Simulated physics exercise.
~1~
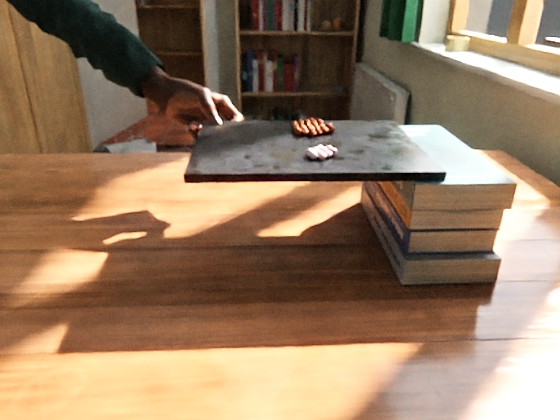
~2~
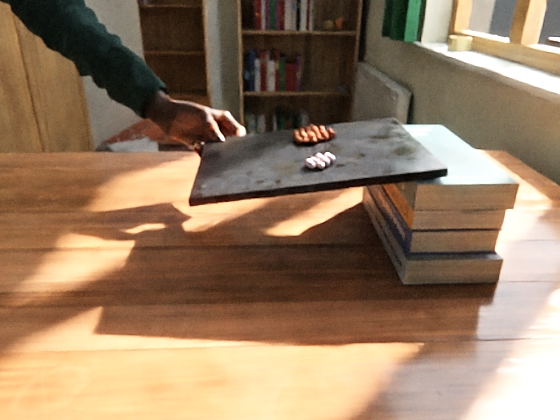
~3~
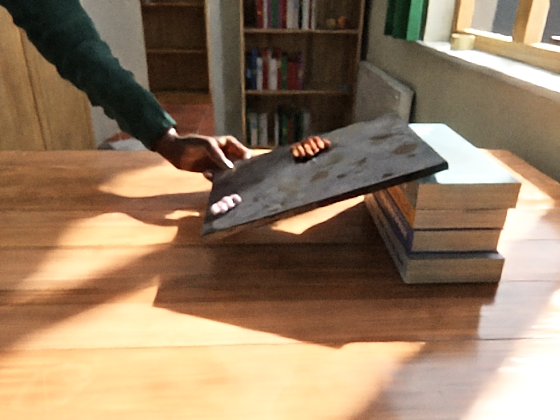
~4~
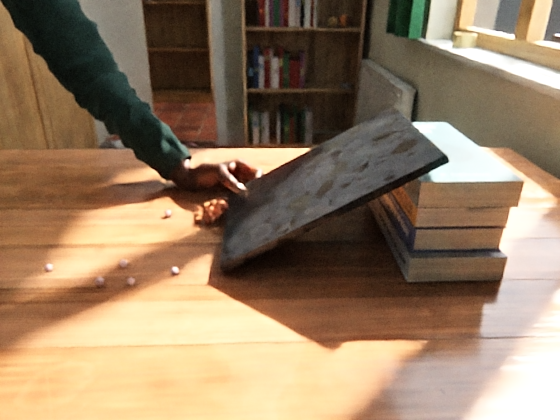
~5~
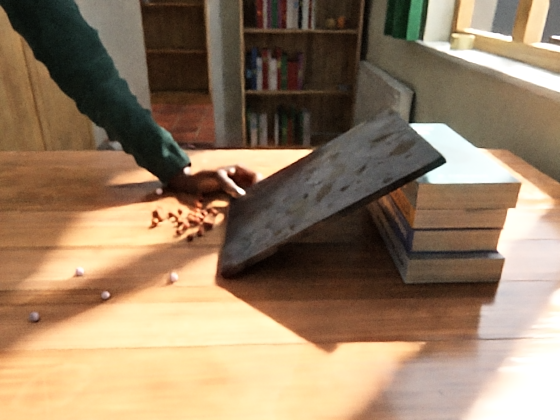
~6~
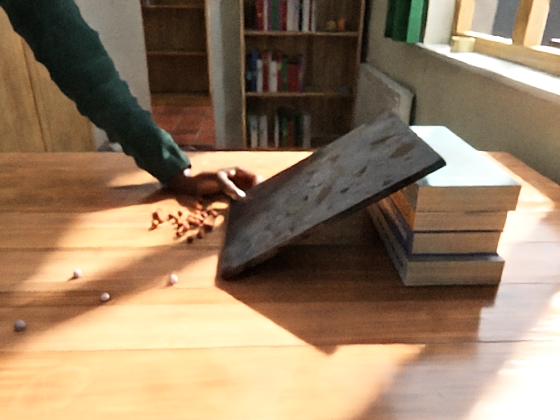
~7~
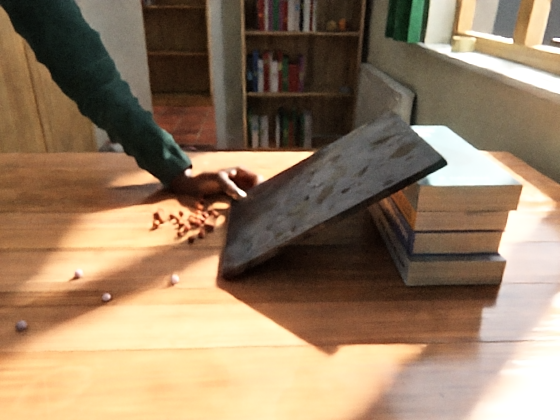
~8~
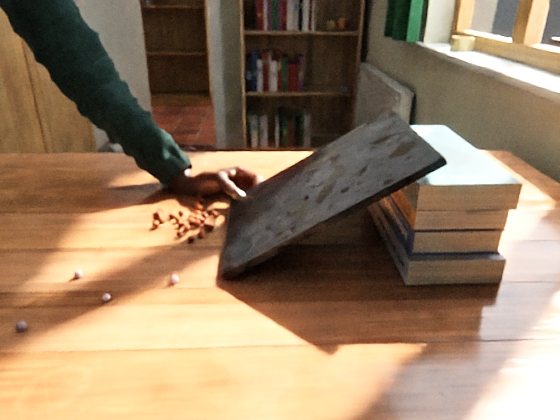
At first, a hand in a dark green sleeve holds the left end of a dark board level, its right end resting on a stack of books, with a pale cluster in front and a reddish-brown one behind. The hand lowers its end, and the pale pieces slide down toward the low edge. As the board comes to rest on the wooden table as a ramp, the pale pieces roll away leftward and the brown ones spill off after them. Finally, the brown pieces lie scattered near the hand, while the few visible pale ones sit spread out, mostly farther away.
